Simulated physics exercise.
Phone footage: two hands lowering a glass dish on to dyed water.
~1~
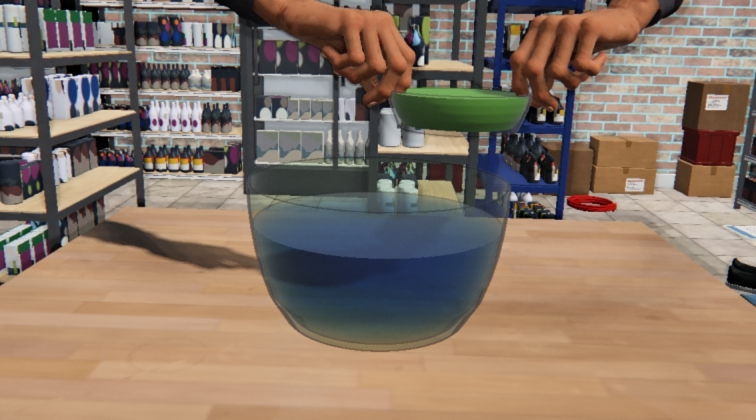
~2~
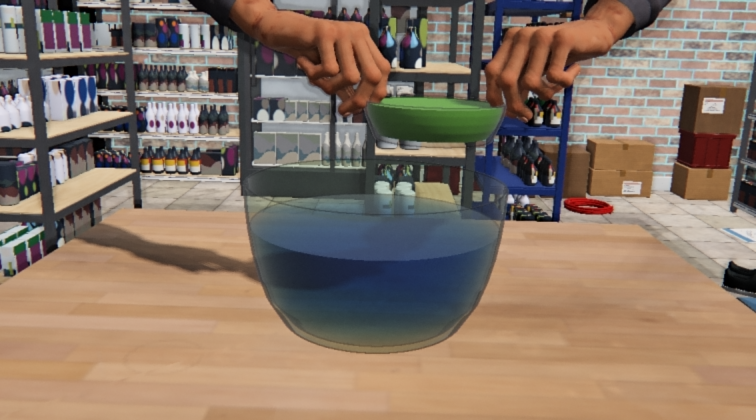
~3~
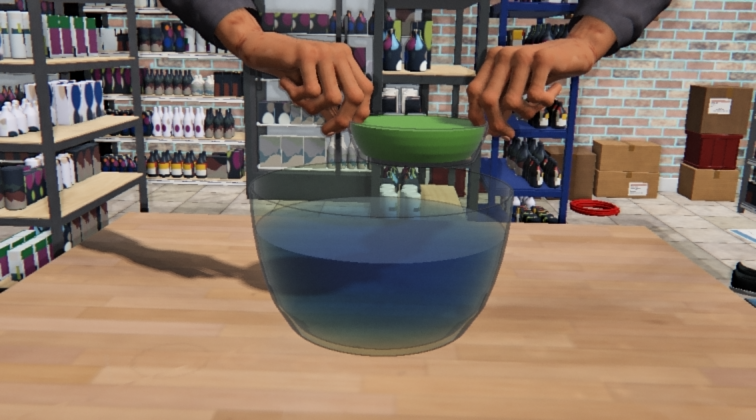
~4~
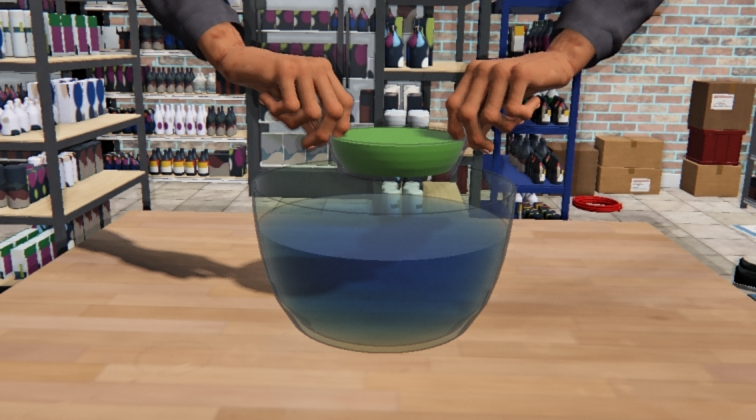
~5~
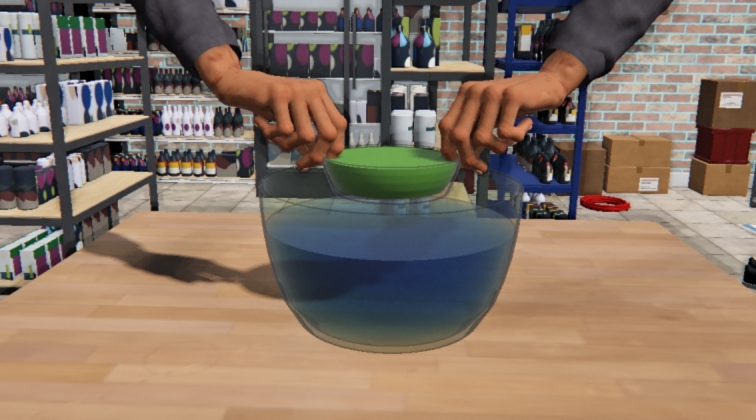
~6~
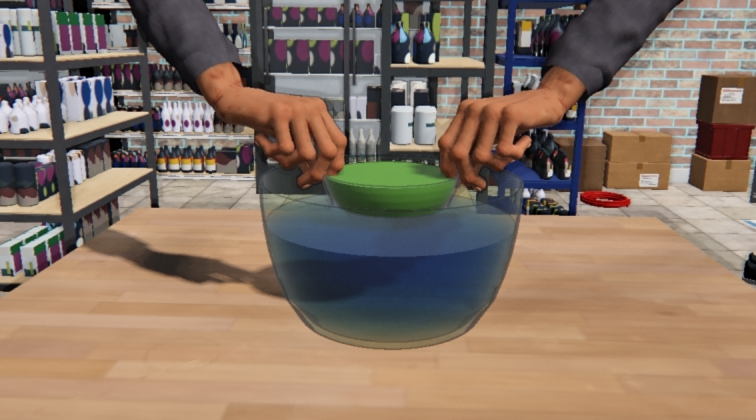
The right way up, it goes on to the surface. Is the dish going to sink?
Chances are it will be submerged when they let go.
A moment on, the dish dips into the dyed water.
Further on, dyed water pours in over its rim.
When it is over, the dish lies on the bottom.
